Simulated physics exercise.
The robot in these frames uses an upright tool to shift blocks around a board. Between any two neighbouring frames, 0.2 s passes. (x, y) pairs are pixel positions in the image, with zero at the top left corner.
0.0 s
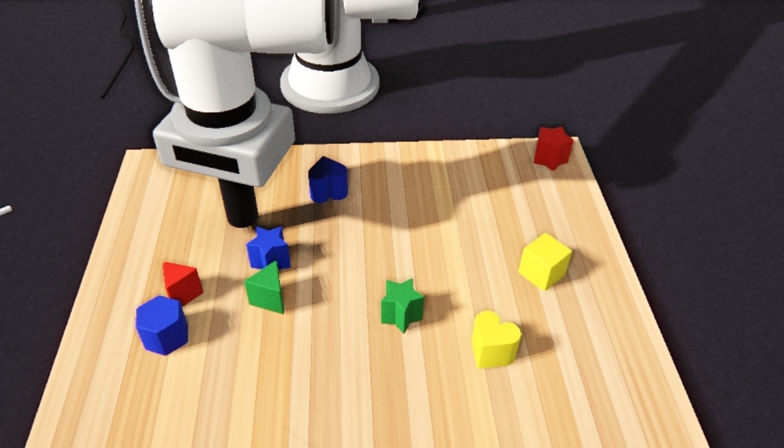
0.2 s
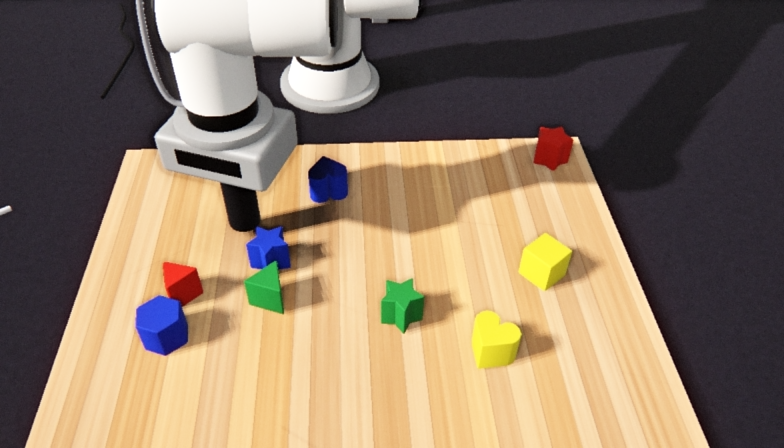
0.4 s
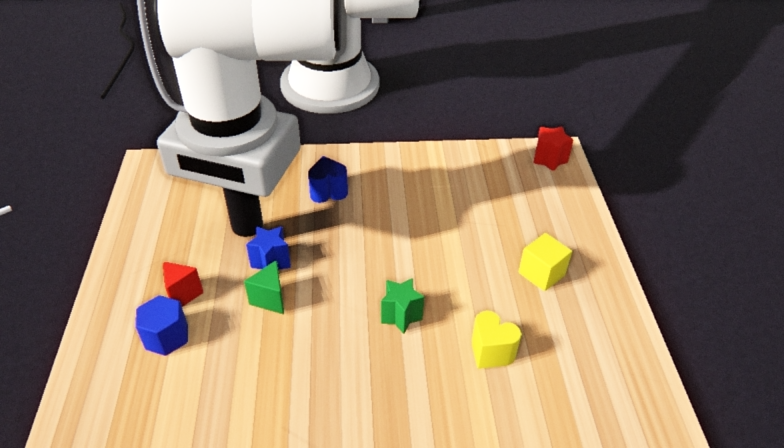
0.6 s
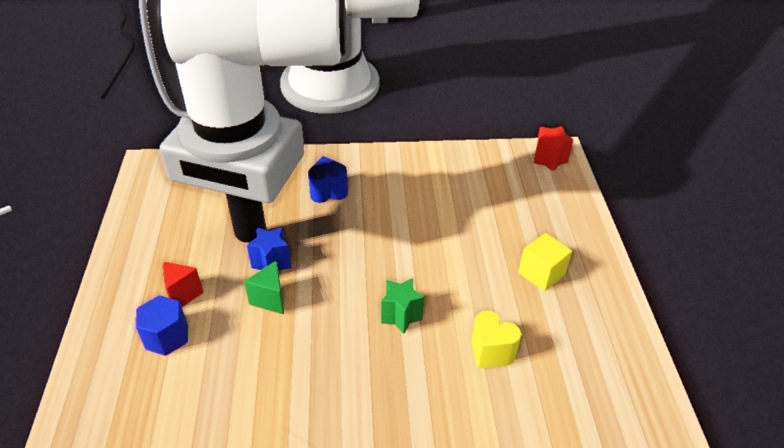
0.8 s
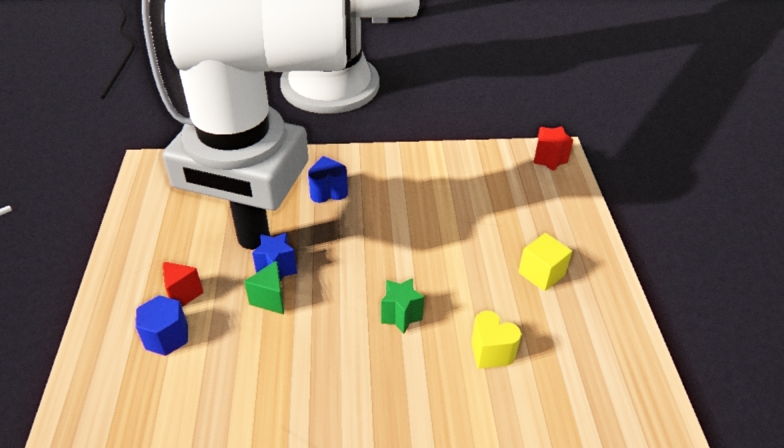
The robot arm's black upright tool starts just behind the blue star-shaped block on a wooden board scattered with colored blocks, then creeps toward the viewer and slightly right. It reaches the blue star and nudges it a little forward and right, beside the green triangular piece, while the other blocks stay still.
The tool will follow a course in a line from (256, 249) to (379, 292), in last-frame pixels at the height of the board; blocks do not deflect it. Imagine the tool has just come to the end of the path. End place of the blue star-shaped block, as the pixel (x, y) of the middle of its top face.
At pixel (319, 276).
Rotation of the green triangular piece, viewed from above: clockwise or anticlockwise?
From above, the green triangular piece will be seen to turn clockwise.
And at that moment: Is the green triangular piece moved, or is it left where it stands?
The block moves away from its spot.
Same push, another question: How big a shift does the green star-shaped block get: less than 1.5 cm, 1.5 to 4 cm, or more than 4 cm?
The answer here is less than 1.5 cm.
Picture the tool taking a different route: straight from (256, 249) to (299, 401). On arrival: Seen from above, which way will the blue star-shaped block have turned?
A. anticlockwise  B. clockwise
(A)
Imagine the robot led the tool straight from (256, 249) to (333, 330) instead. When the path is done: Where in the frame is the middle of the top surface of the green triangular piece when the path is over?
By then it is at (275, 292).
The first path, step by step. One third of the way, tool at (294, 254); green triangular piece at (273, 285), turned 55° clockwise; blue star-shaped block at (303, 263), turned 40° clockwise.
Two thirds of the way, tool at (336, 268); green triangular piece at (273, 285), turned 55° clockwise; blue star-shaped block at (318, 275), turned 105° clockwise.
At the end, tool at (379, 283); green triangular piece at (273, 285), turned 55° clockwise; blue star-shaped block at (319, 276), turned 115° clockwise; green star-shaped block unmoved.
